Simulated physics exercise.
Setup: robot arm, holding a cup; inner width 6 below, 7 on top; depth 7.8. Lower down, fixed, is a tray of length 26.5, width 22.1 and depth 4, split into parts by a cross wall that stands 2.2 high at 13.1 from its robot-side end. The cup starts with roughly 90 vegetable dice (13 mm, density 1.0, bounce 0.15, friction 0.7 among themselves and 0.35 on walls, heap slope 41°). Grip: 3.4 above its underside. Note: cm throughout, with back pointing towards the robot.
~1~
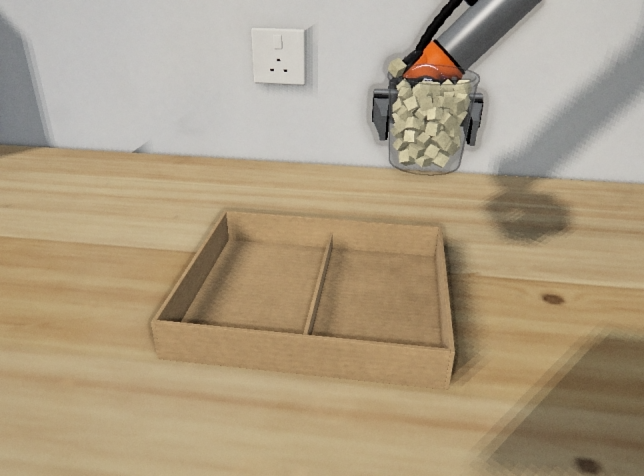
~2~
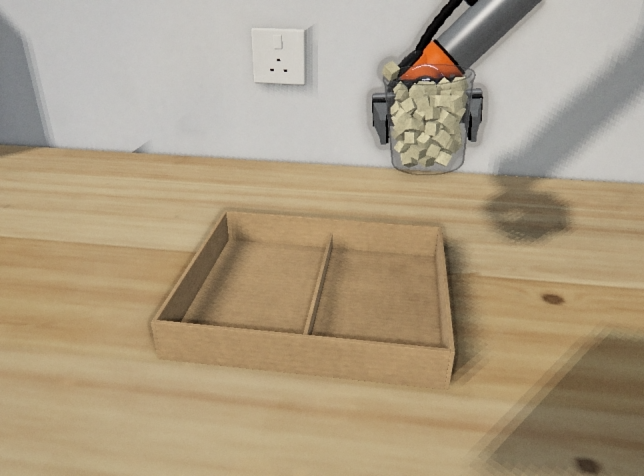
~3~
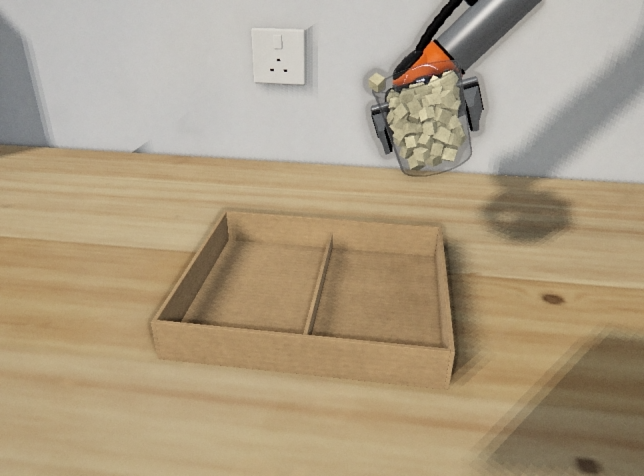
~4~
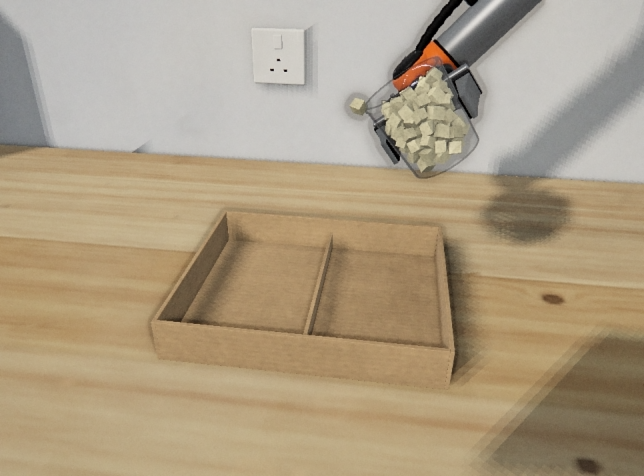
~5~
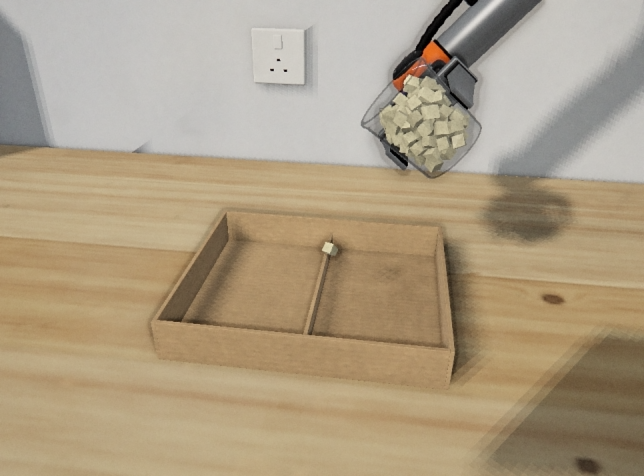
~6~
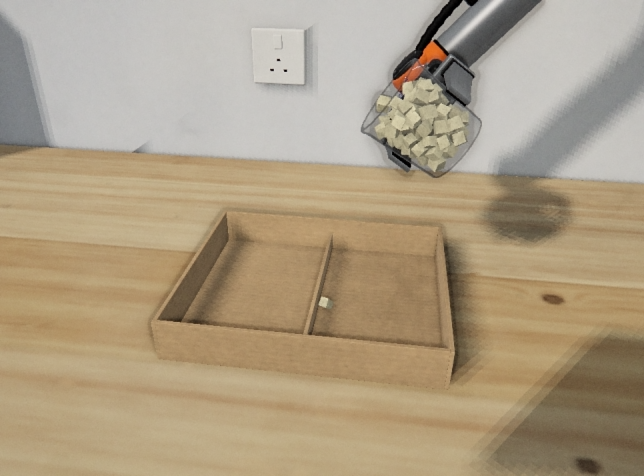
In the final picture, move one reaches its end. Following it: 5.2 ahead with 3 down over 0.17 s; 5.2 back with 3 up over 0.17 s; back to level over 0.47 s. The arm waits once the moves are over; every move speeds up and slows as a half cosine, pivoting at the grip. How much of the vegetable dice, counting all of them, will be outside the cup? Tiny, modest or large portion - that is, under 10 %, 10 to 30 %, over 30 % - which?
A tiny portion.
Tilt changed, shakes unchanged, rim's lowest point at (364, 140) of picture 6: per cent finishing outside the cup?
About 5 per cent.
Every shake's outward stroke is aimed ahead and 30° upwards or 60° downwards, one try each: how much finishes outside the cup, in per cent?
15 and 0 %.
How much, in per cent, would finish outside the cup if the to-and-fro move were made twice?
Roughly 5 percent.
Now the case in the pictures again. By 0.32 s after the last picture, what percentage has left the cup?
5 %.
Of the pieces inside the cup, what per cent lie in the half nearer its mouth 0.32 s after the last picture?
50 %.
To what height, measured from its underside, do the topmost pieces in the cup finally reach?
Around 8.5 centimetres above the underside.
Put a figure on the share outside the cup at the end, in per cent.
Some 5 in a hundred.
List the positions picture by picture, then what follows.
The first picture shows cup middle at (428, 121), level; upper third of the load around (426, 99), from x 395 to 465, top at y 70; 94 in the cup.
The second picture shows cup middle at (428, 121), tilted 5° forward; upper third of the load around (429, 99), from x 390 to 460, top at y 70.
The third picture shows cup middle at (427, 122), tilted 19° forward; upper third of the load around (427, 100), from x 375 to 460, top at y 80.
The fourth picture shows cup middle at (425, 122), tilted 36° forward; upper third of the load around (422, 102), from x 360 to 460, top at y 75; 93 in the cup, 1 in flight or on a rim.
The fifth picture shows cup middle at (424, 123), tilted 50° forward; upper third of the load around (420, 104), from x 330 to 460, top at y 85; 93 in the cup, 1 in the robot-side part.
The sixth picture shows cup middle at (424, 124), tilted 55° forward; upper third of the load around (423, 107), from x 325 to 460, top at y 85; 93 in the cup, 1 in the robot-side part.
Then, 0.32 s after the last picture, tilted 55° forward, highest piece 23 above the table; 90 in the cup, 1 in the robot-side part, 3 in flight or on a rim.
Then, 0.65 s after the last picture, tilted 15° forward, highest piece 24 above the table; 90 in the cup, 3 in the robot-side part, 1 in the far-side part.
Then, 1.01 s after the last picture, level, highest piece 25 above the table; 90 in the cup, 3 in the robot-side part, 1 in the far-side part.
Then, 2.06 s after the last picture, level, highest piece 25 above the table; 90 in the cup, 3 in the robot-side part, 1 in the far-side part.
Final count, 90 in the cup, 3 in the robot-side part, 1 in the far-side part. That is 4 % outside the cup.
